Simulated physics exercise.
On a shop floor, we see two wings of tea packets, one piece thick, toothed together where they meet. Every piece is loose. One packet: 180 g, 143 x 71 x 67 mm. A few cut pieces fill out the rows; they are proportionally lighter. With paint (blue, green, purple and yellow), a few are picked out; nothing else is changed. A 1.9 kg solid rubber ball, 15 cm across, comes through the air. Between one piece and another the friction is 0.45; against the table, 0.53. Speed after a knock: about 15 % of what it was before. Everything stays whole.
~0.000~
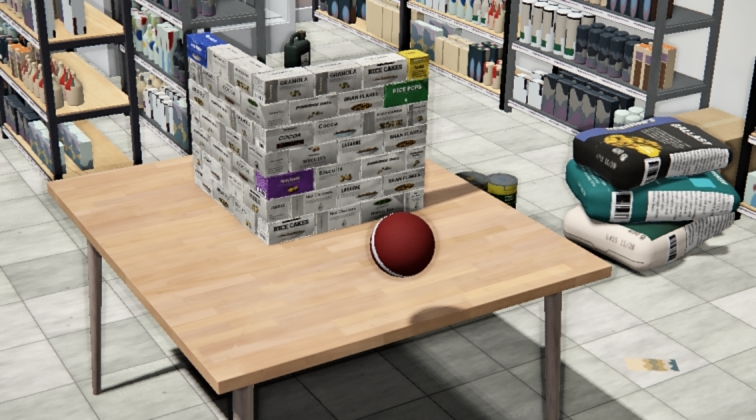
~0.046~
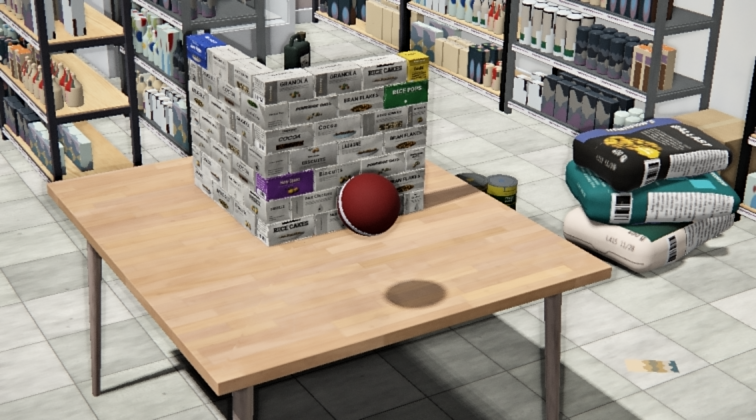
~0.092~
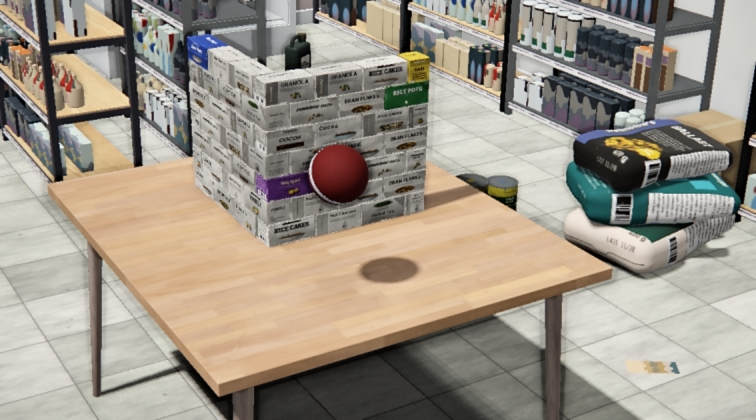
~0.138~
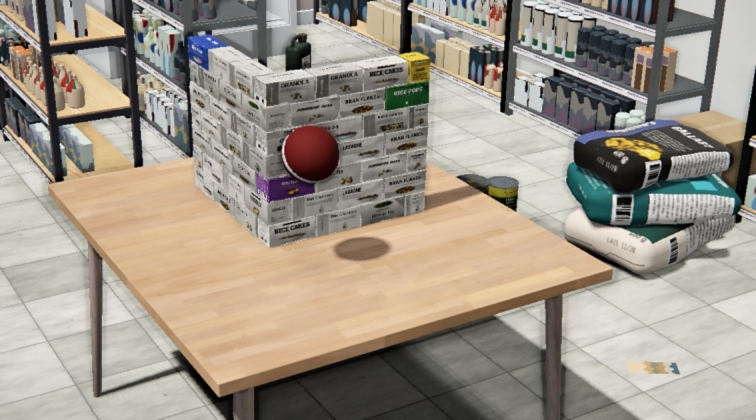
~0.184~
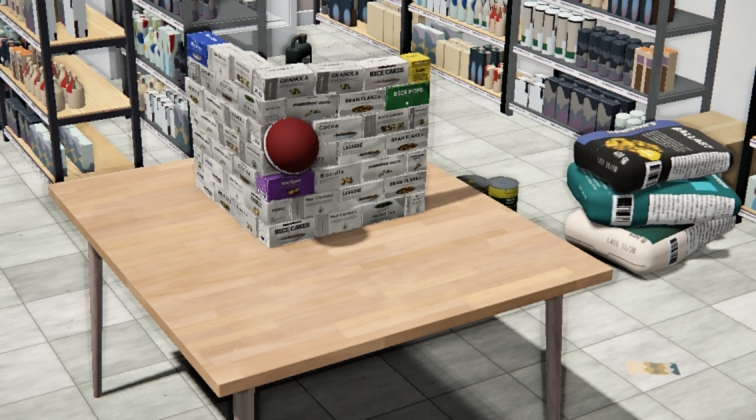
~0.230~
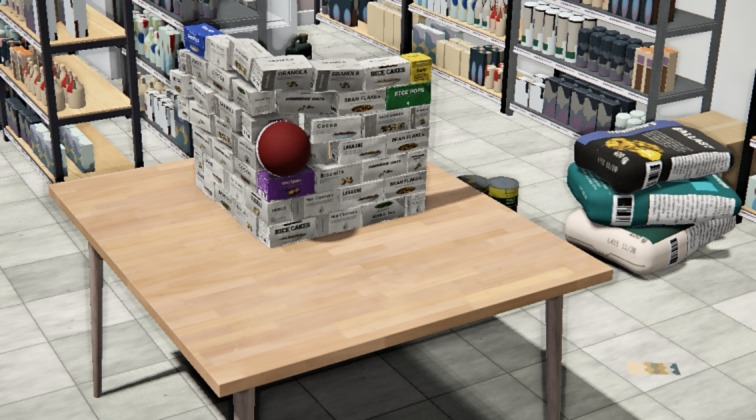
On a shop floor, a dark red ball flies leftward above a wooden table and strikes a corner-shaped wall of stacked, mostly white packets near a purple one, pushing several upper packets out of line and opening gaps.
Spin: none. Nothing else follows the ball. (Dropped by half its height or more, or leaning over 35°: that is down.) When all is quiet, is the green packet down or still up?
Once all is quiet, it keeps its height.
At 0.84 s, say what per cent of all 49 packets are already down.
35 %.
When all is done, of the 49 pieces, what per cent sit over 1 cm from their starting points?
I get 50 %.
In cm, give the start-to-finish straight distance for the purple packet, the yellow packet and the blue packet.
Purple 0 cm, yellow 0 cm, blue 144 cm.
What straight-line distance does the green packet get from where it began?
Roughly 0 centimetres.
Around 0.42 s, ball still moving; 7 of the 49 packets down; green packet unmoved; blue packet tipped 17°.
Around 0.84 s, ball still moving; 17 of the 49 packets down; green packet unmoved; blue packet on its side.
Finally (1.7 s), ball rolling away; 17 of the 49 packets down; green packet unmoved; yellow packet unmoved; blue packet 1.15 m lower. Seen by the last camera, middles, green packet near (403, 93), yellow packet near (415, 68).
